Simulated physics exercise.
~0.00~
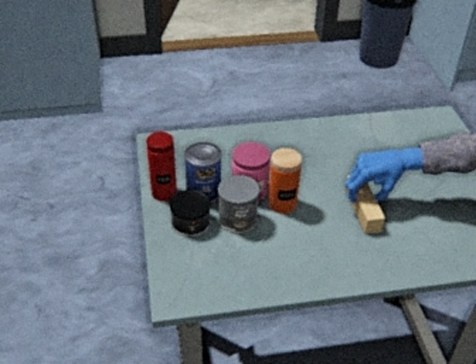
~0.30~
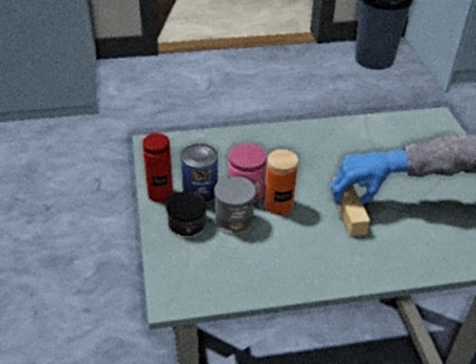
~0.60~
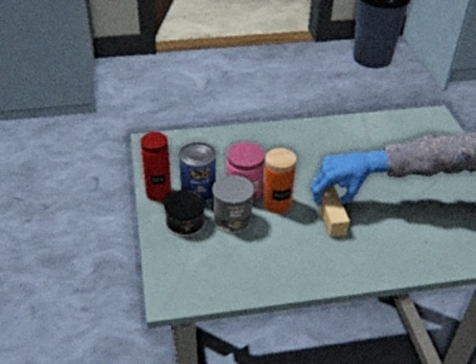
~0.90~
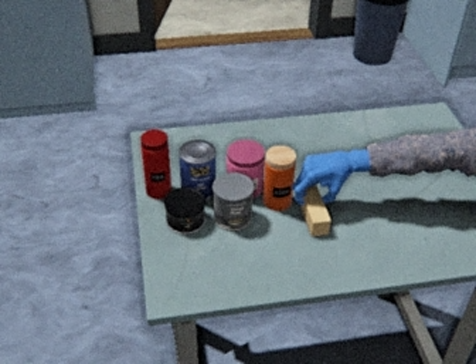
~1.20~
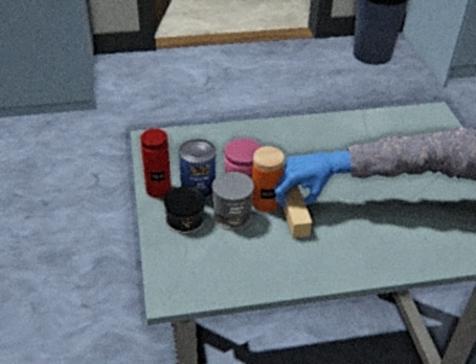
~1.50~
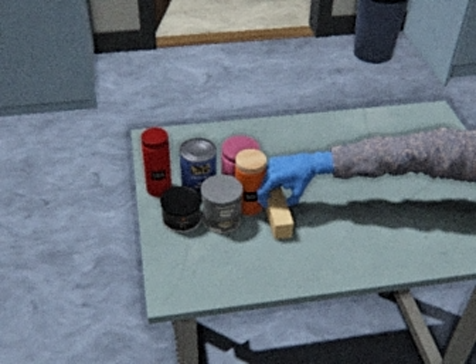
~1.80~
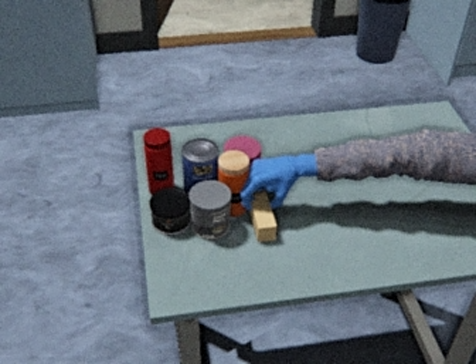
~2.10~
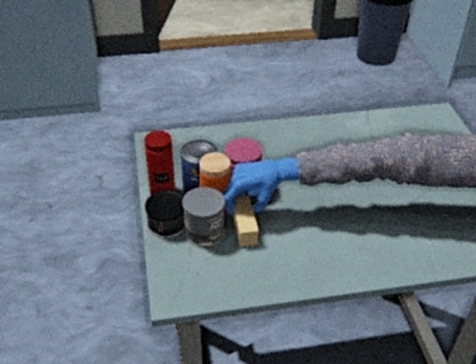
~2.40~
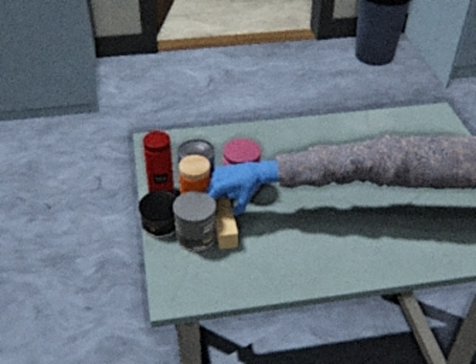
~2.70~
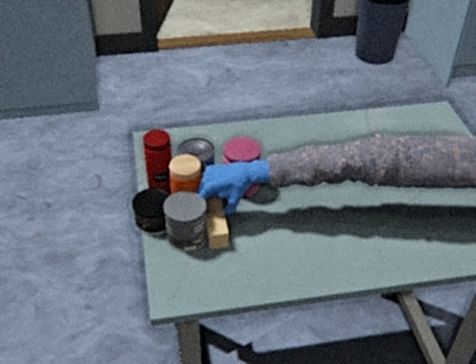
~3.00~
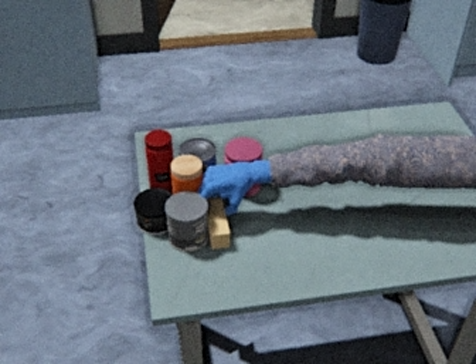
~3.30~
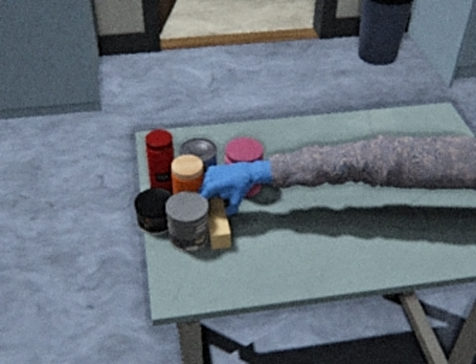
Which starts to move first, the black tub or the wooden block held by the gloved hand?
The wooden block starts to move first. It is already sliding left well before the black tub begins to shift.
The clip opens on a pale green table where six containers stand grouped toward the left, with a blue-gloved hand holding a small wooden block to their right. The hand slides the block left across the clear tabletop until the orange jar begins to move. The grey tin starts sliding next, and then the black tub shifts left as well. The hand keeps pushing toward the left edge, while the red jar, blue tin and pink jar stay in place. Finally the hand stops and rests at the block, with the shifted containers still upright on the table.
